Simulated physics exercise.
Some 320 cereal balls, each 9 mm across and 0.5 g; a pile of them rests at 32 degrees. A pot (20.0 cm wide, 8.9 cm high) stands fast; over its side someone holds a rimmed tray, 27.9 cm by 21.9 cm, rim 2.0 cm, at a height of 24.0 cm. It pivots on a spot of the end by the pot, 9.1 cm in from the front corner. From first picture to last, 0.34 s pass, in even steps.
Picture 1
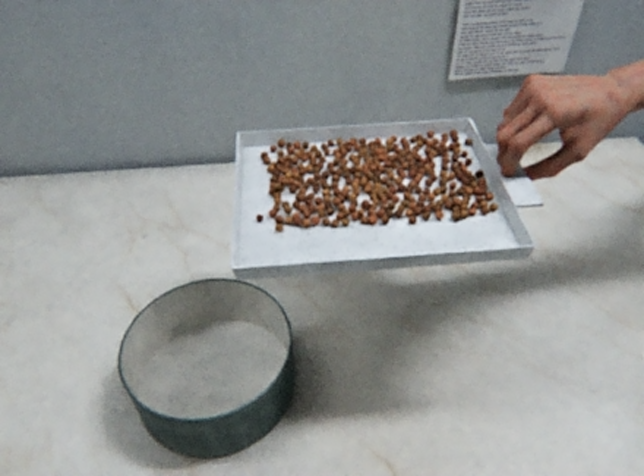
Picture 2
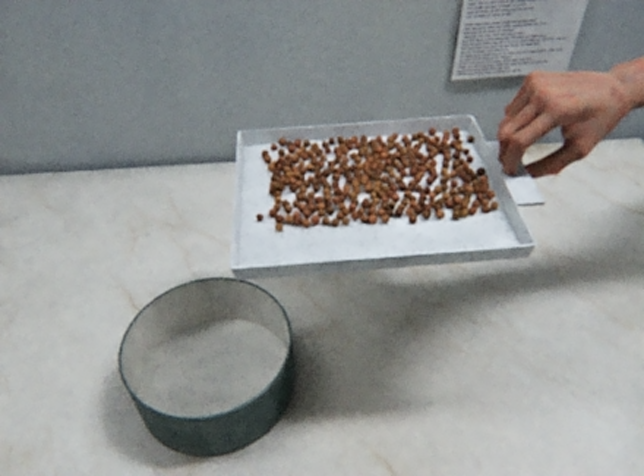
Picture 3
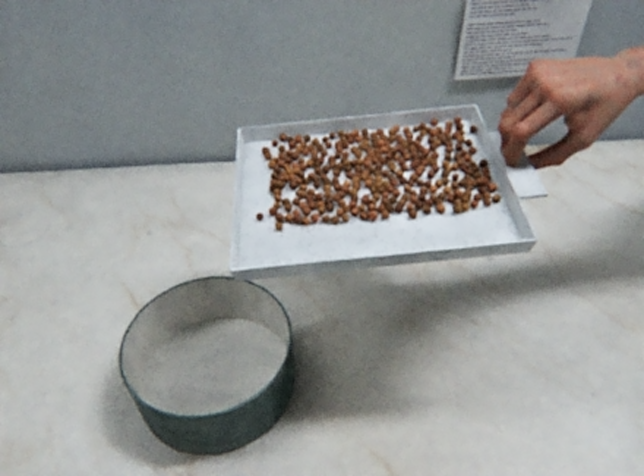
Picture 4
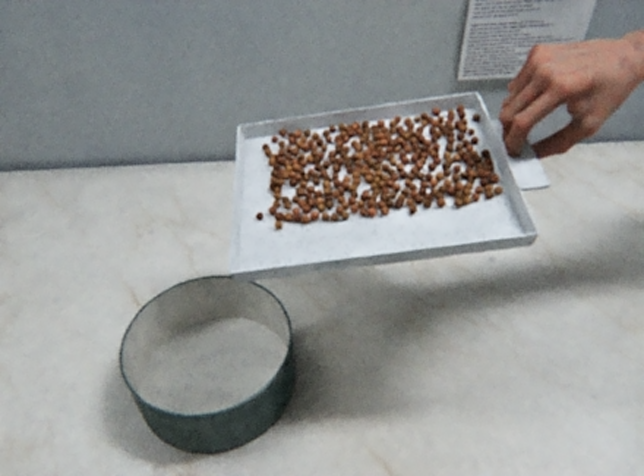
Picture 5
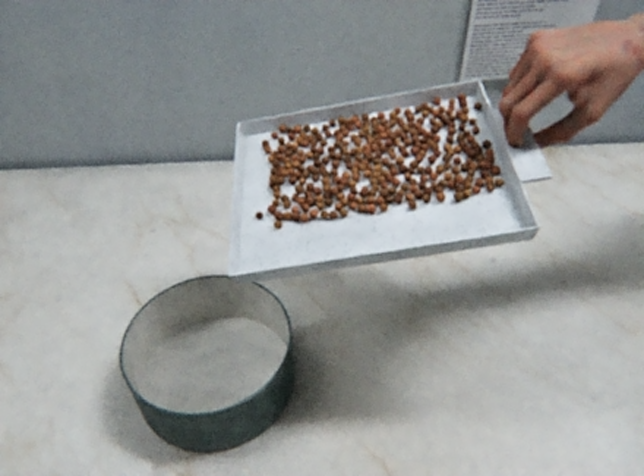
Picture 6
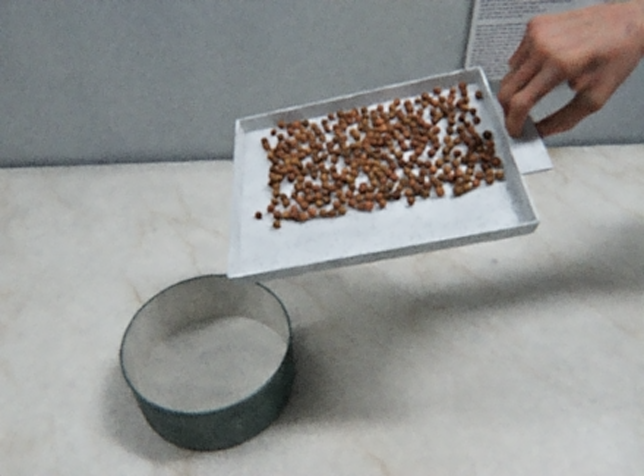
Hand gradually raising the right end of a white rimmed tray of small brown pieces, its left end staying low beside a round dark green pot.
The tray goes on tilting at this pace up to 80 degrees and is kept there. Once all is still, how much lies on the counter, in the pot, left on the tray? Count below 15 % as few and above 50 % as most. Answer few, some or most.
Counter few, pot few, tray most.
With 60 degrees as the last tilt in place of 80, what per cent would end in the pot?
In that case some 5 per cent.
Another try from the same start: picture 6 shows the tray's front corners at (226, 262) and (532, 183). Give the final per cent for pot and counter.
Pot 0, counter 5.
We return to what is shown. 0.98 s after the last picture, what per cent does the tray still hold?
Roughly 95 per cent.
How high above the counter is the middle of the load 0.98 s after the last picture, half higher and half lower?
Roughly 28 cm.
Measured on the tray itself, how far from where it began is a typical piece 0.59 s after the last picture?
About 10 cm.
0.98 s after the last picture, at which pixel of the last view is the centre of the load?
Around (266, 210).
Then, 0.59 s after the last picture, tilt 46 degrees; the tray holds 100 %, the pot 0 %.
Then, 0.98 s after the last picture, tilt 66 degrees; the tray holds 95 %, the pot 5 %.
Then, 1.45 s after the last picture, tilt 80 degrees; the tray holds 90 %, the pot 5 %.
In the end, counter 0 %, pot 10 %, tray 90 %.
